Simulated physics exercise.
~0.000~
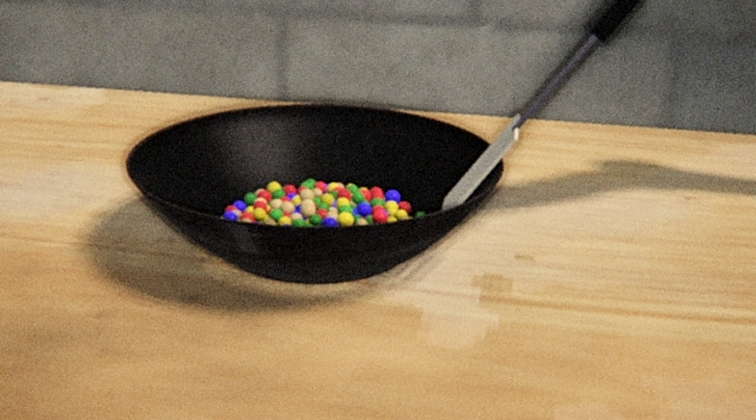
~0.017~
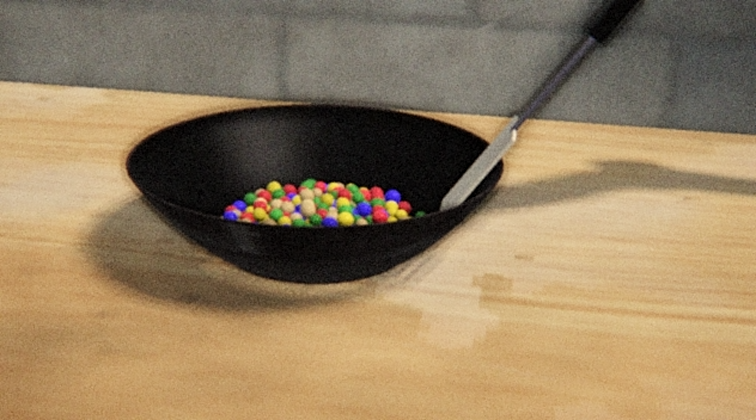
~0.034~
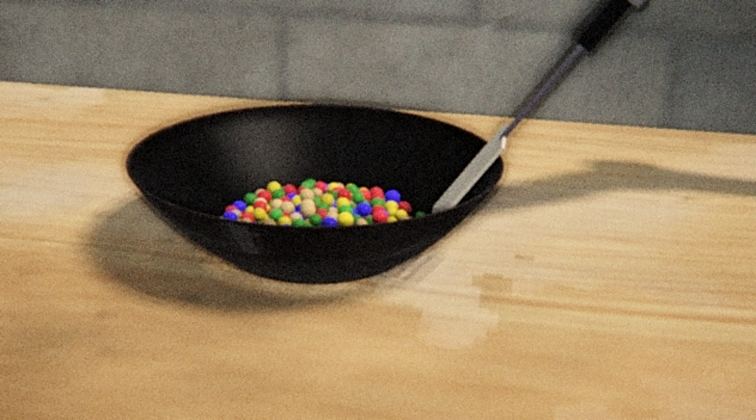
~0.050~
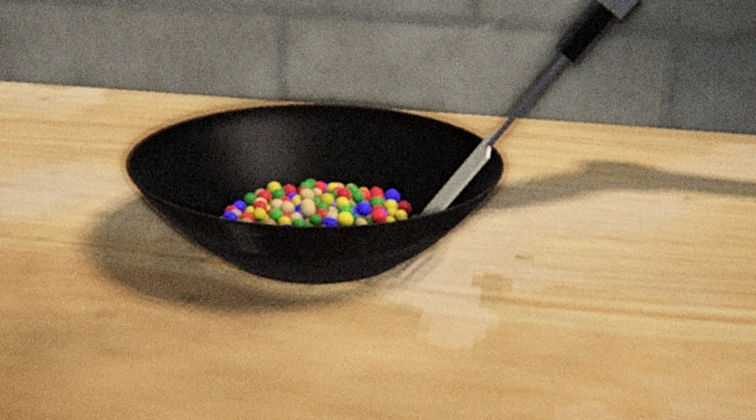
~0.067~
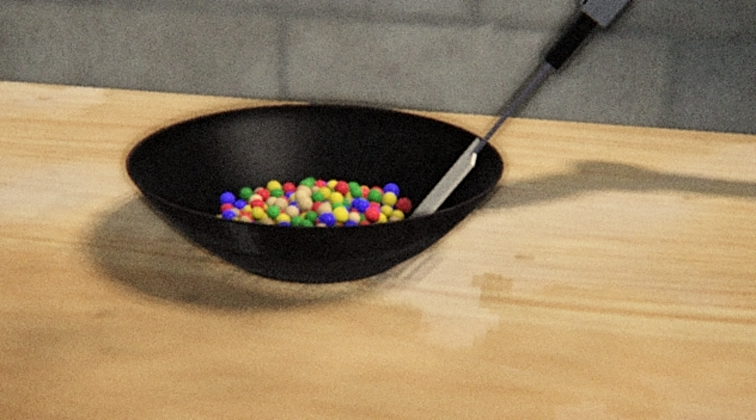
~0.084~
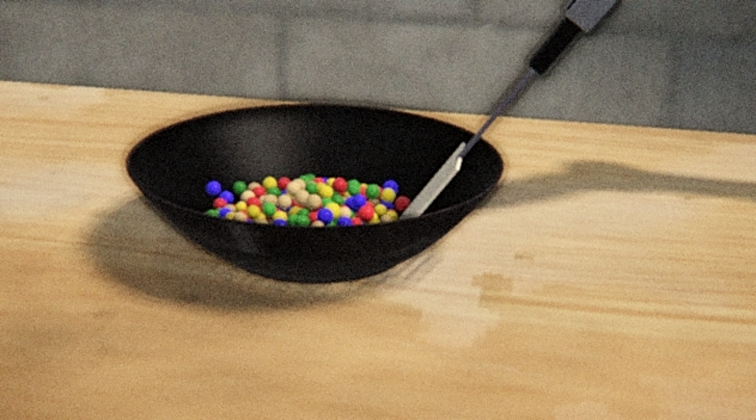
We see a black wok of small multicoloured balls on a wooden table as a dark-handled turner, its pale blade inside the right side, slides down and left into the balls, nudging them slightly leftward while the wok stays still.
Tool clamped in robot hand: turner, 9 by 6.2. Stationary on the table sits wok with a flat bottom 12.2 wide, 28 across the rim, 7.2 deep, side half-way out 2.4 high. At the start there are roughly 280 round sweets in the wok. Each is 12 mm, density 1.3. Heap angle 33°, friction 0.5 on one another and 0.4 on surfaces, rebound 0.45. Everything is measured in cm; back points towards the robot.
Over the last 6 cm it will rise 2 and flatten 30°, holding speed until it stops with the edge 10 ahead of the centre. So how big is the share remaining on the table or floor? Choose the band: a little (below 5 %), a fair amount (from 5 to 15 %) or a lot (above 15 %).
It is a fair amount, from 5 to 15 %.
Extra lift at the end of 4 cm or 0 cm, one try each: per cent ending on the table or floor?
You'd get some 15 per cent with the first setting and some 0 per cent with the second.
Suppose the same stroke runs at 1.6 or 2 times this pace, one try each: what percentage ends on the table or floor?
The two tries give about 30 and 35 in a hundred.
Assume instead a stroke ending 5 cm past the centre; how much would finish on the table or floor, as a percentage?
In that case around 0 per cent.
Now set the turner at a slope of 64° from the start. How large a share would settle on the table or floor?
It would then be close to 10 %.
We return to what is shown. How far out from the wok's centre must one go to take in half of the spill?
About 22 cm out from the centre.
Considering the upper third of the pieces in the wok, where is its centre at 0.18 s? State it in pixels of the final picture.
(249, 202).
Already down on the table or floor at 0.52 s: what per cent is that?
Around 6 percent.
By 0.18 s, sloping 55°, highest piece 5 above the table; 279 in the wok.
By 0.27 s, sloping 46°, highest piece 6 above the table; 279 in the wok.
By 0.52 s, sloping 25°, highest piece 8 above the table; 254 in the wok, 17 on the table or floor, 8 on the blade or in flight.
By 1.57 s, sloping 25°, highest piece 7 above the table; 254 in the wok, 25 on the table or floor.
Final count, 254 in the wok, 25 on the table or floor. That is 9 % on the table or floor.
